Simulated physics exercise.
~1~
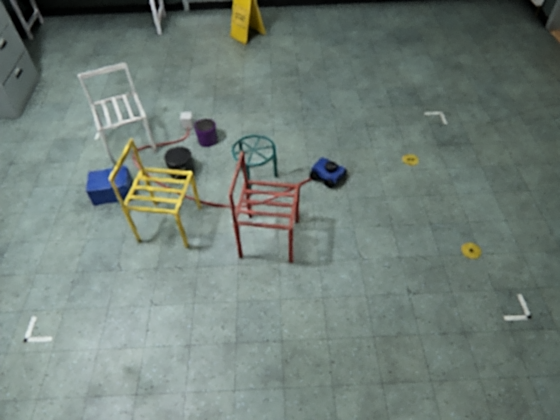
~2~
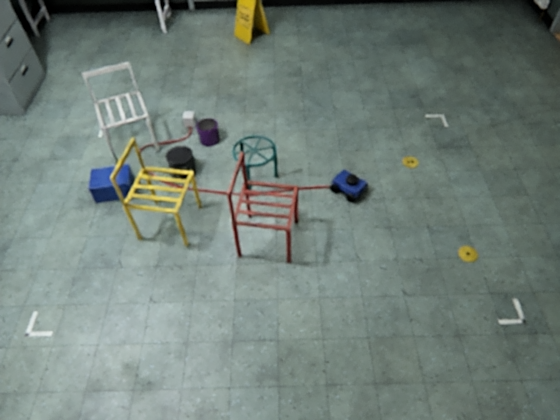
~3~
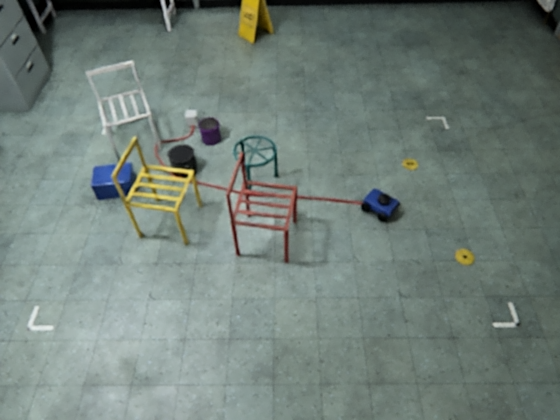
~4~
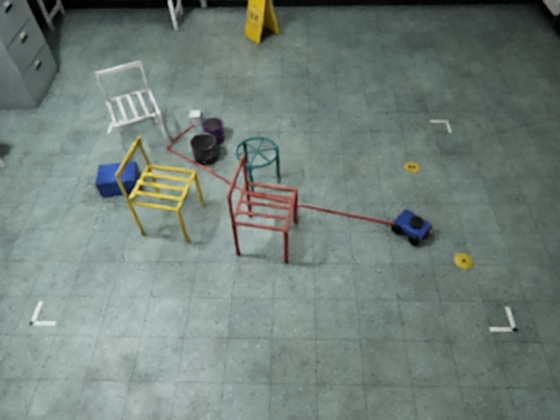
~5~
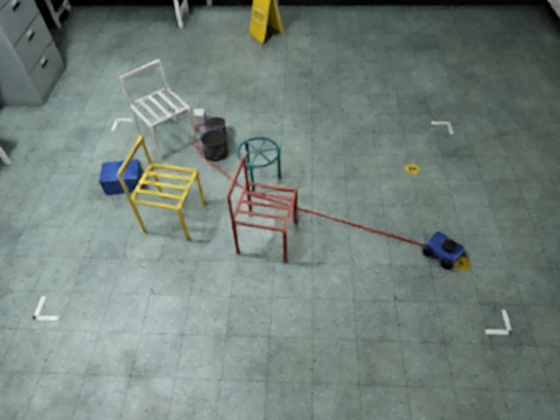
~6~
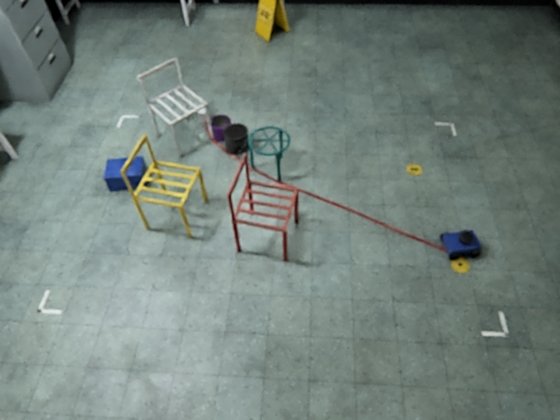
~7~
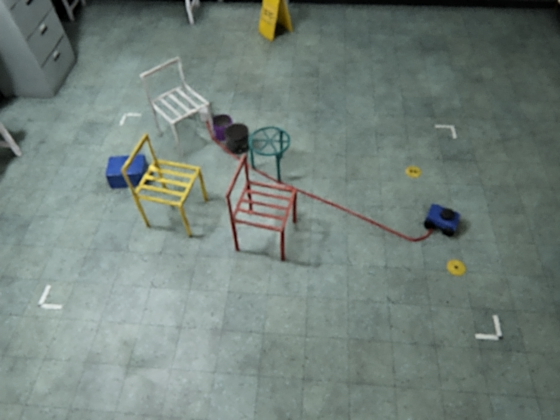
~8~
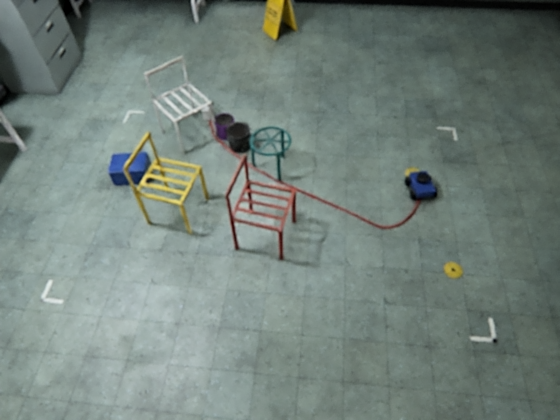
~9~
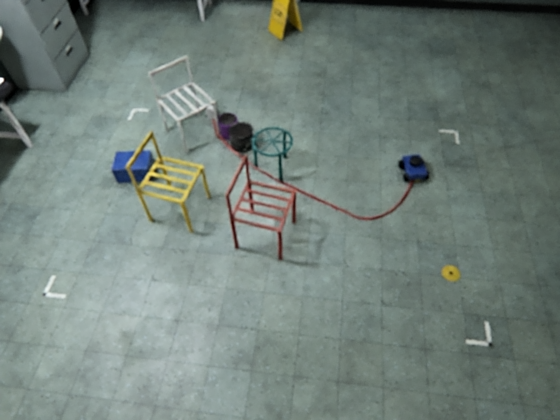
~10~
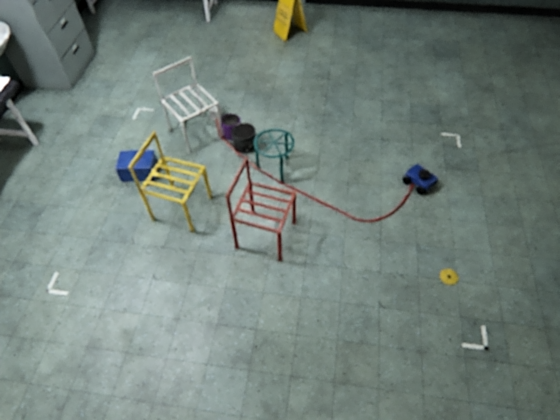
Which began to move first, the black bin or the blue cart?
The blue cart began to move first, and the black bin only shifted after the cart had already rolled some way across the floor.
